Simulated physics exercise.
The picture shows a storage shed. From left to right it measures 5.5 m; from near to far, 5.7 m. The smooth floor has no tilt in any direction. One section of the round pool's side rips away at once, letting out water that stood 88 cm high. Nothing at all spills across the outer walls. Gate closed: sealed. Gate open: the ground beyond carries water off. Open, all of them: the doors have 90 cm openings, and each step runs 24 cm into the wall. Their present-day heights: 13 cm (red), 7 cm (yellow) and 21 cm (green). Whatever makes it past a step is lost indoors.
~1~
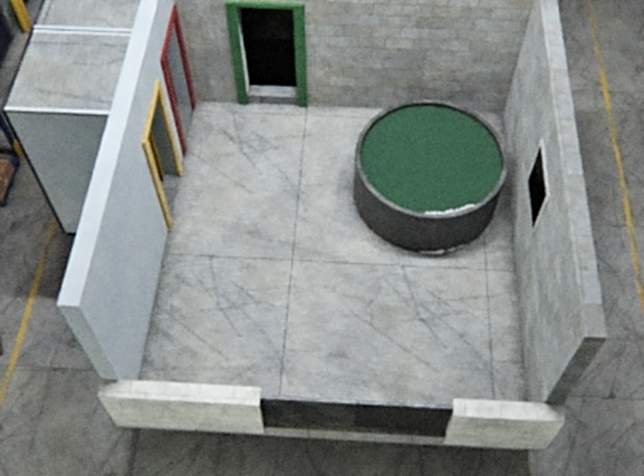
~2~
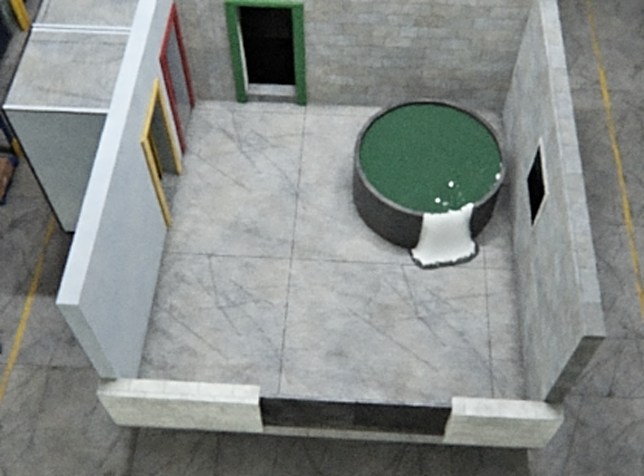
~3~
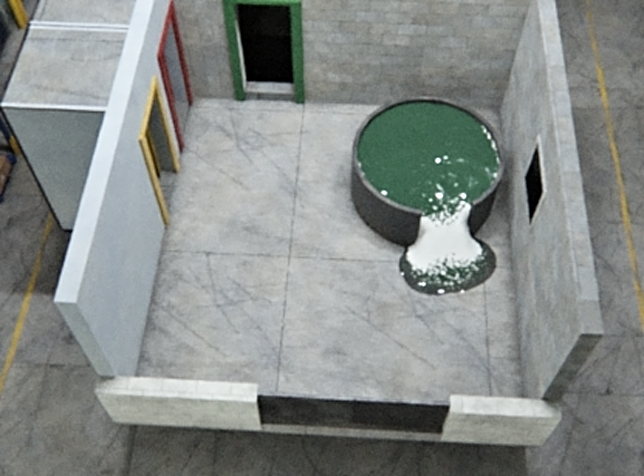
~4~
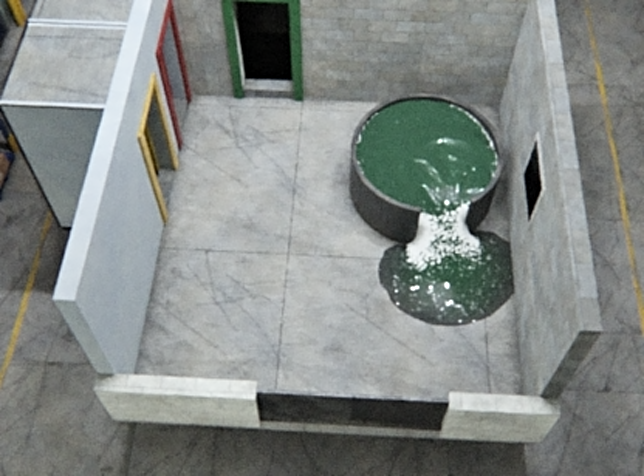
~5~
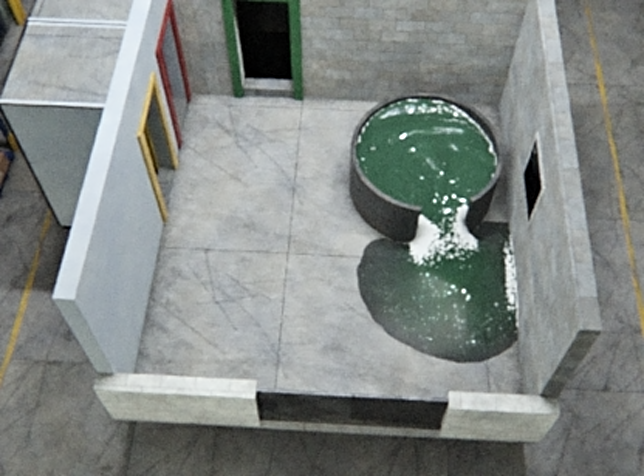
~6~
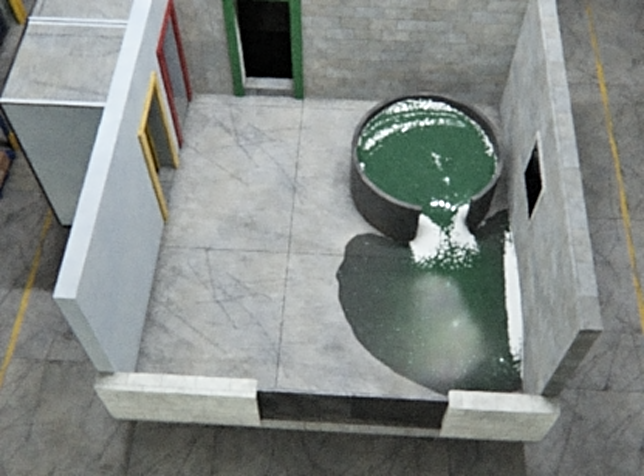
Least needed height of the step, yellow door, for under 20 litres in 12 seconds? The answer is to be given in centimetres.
Some 6.5 cm.
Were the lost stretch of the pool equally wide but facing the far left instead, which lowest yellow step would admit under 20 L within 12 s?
About 12.5 centimetres.
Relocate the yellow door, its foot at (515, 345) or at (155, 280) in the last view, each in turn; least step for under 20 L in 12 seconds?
Minimums: About 27 cm and 17 cm.
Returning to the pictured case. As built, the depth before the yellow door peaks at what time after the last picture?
That happens close to 3.5 s on the clock.
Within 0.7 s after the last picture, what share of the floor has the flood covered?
30 %.
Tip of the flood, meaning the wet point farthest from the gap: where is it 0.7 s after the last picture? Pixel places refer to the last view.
At about (298, 404).
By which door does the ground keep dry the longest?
The green one.
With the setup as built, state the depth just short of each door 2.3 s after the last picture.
Red door 0 cm, yellow door 0 cm, green door 0 cm.
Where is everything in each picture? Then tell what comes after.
In the first picture, the round pool at (430, 159) is whole and still, 88 cm deep; the yellow door at (164, 161) is dry.
In the second picture, the gap is at (445, 235), the front 0.3 m out at (432, 266); the back of the round pool holds 88 cm.
In the third picture, the gap is at (443, 234), the front 0.8 m out at (435, 291); the back of the round pool holds 88 cm.
In the fourth picture, the front is at (471, 318), 1.4 m from the gap at (442, 233); 2.3 m2 of floor is wet, 88 cm left at the back.
In the fifth picture, the front is at (480, 355), 2.0 m from the gap at (441, 231); 3.9 m2 of floor is wet, 84 cm left at the back.
In the sixth picture, water pours out at (442, 230) and has run 2.6 m, to a hidden place; about 5 cm deep outside, 76 cm at the back; the yellow door at (160, 153), 4.4 m from the gap, is still 3.3 m from the nearest water.
Then, 0.7 s after the last picture water covers 30 % of the floor, deepest (62 cm) near (519, 417); it has not reached the yellow door.
Then, 2.3 s after the last picture water covers 50 % of the floor, deepest (35 cm) near (479, 402); it has not reached the yellow door.
Then, 11.3 s after the last picture water covers 100 % of the floor, deepest (22 cm) near (477, 150); 8 cm at the yellow door, 13 litres in over its 7 cm step.
At the yellow door as built, the water peaked near 10 cm, 3.5 s after the last picture.
With a step of 5 cm, 37 litres would have come in within the 12 s; with 7 cm, 13 litres. So under 20 litres takes about 6.5 cm.
